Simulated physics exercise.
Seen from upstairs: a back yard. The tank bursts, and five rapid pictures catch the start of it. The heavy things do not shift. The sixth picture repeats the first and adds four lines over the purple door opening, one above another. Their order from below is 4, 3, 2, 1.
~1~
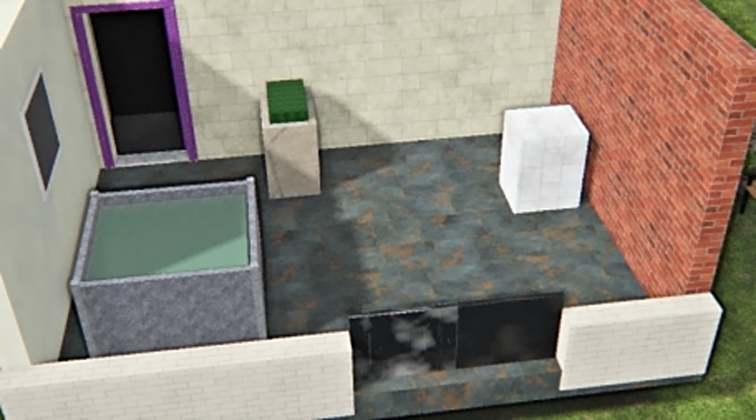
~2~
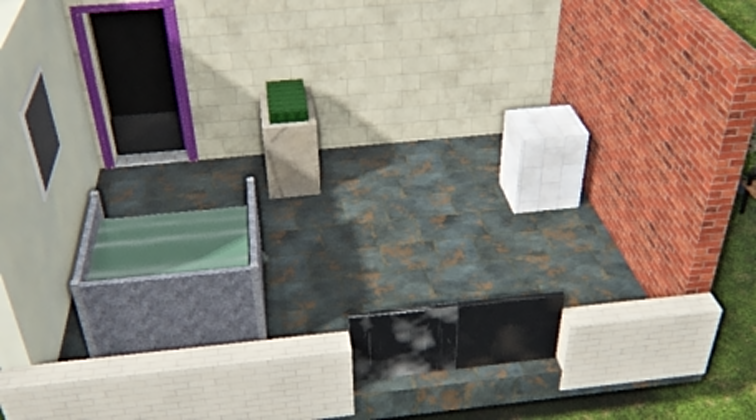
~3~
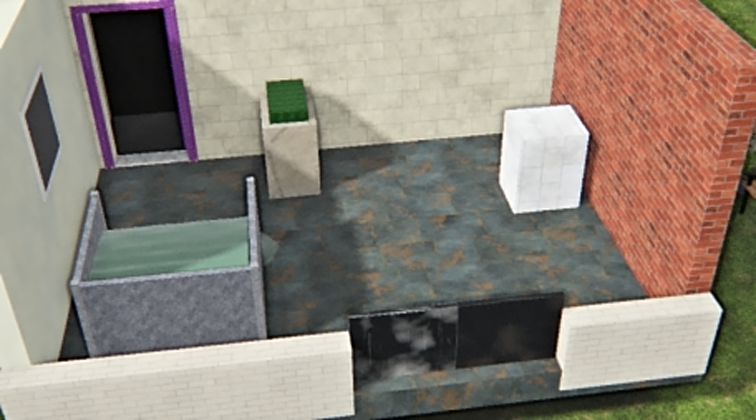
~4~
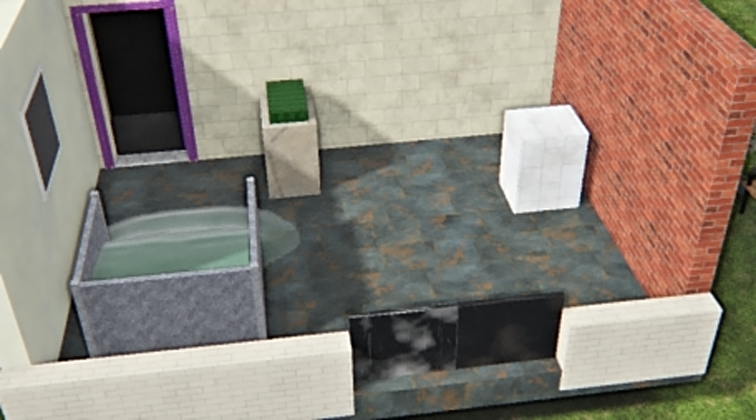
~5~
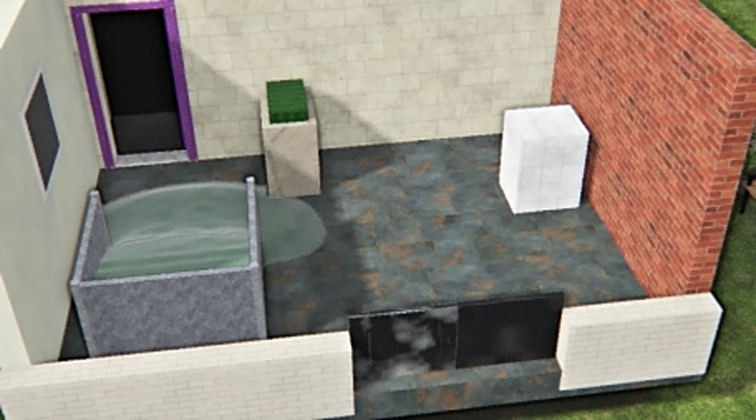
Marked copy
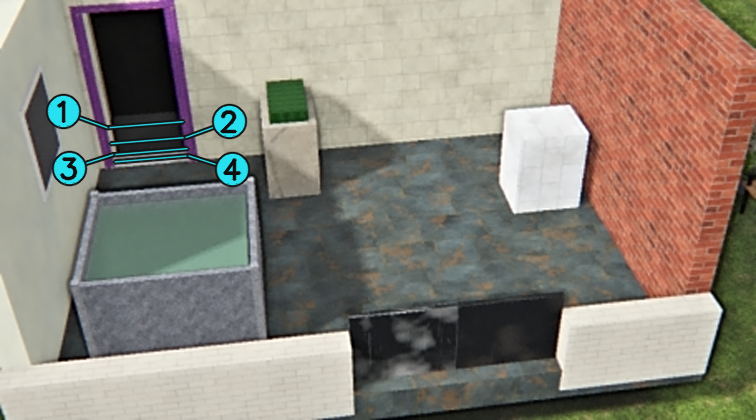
Water drops in a grey tank as its back side opens, then spreads across the dark paving.
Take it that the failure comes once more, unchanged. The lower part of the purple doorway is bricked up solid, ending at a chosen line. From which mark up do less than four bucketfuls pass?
Choose 1.
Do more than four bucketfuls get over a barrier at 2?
Yes.
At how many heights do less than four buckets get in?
One.
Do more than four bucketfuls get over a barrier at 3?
Yes, it does.
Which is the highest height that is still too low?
It is 2.
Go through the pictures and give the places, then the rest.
Water in the tank at rest, its middle at (171, 236); foot of the purple doorway at (152, 164); shut gate at (456, 316).
Water covers 2 % of the ground, its front hidden from here.
Water covers 5 % of the ground, its front hidden from here.
Water covers 11 % of the ground and shows as far out as (277, 225).
Water covers 18 % of the ground and shows as far out as (157, 190).
On the marked copy, 1 at (145, 124); 2 at (148, 140); 3 at (150, 151); 4 at (151, 158); from the bottom up 4, 3, 2, 1.
With 1, a splash gets over, under a bucket.
With 2, about 13 bucketfuls get in.
With 3, dozens of bucketfuls pour in.
With 4, dozens of bucketfuls pour in.
